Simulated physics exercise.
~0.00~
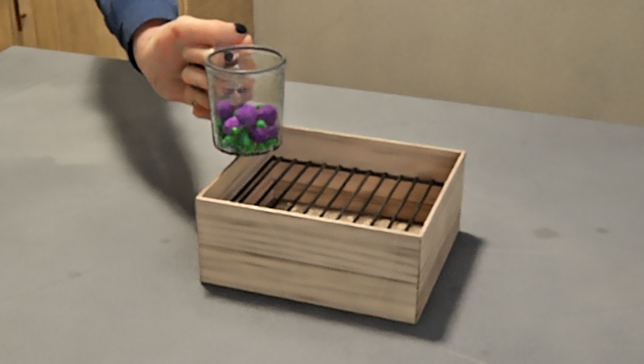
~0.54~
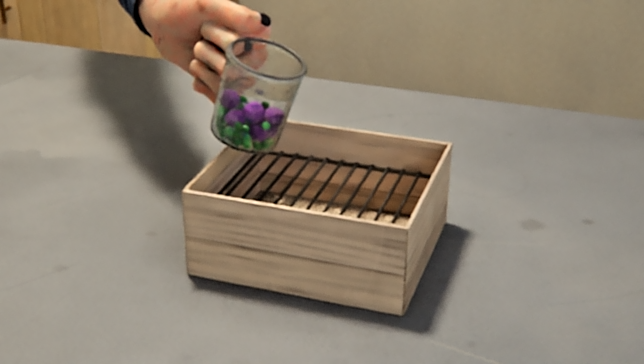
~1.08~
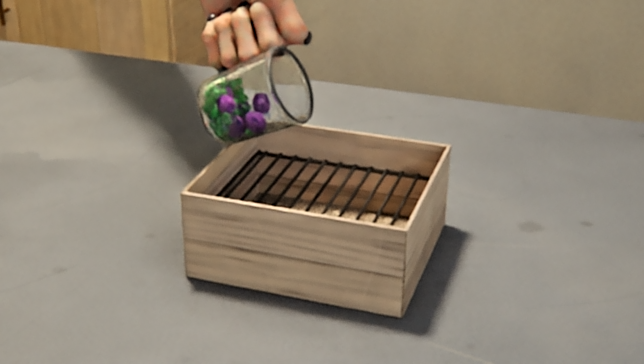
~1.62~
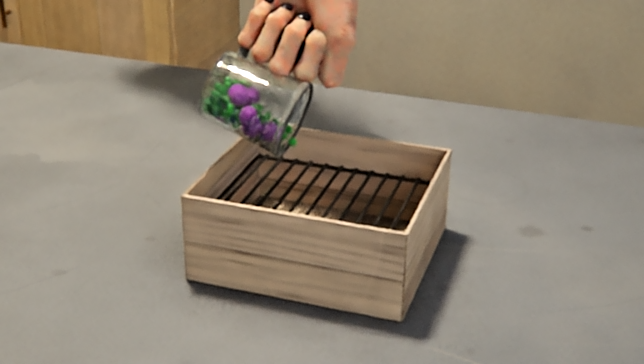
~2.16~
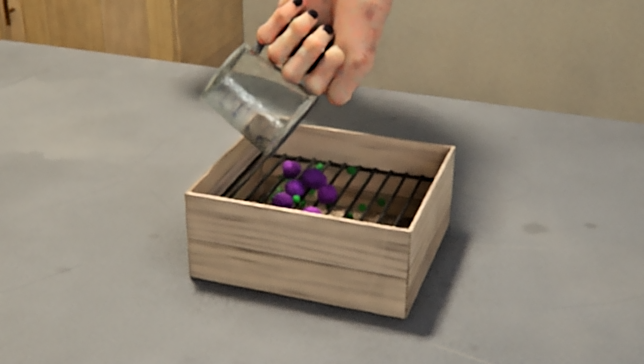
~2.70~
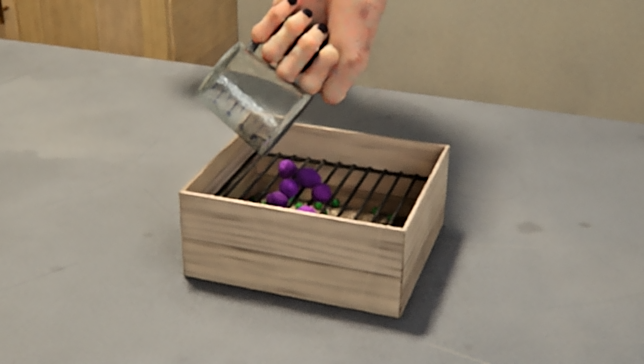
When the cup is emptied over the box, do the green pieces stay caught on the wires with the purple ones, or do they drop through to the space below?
The green pieces drop through and end up below the wires, while the purple pieces stay caught on top.
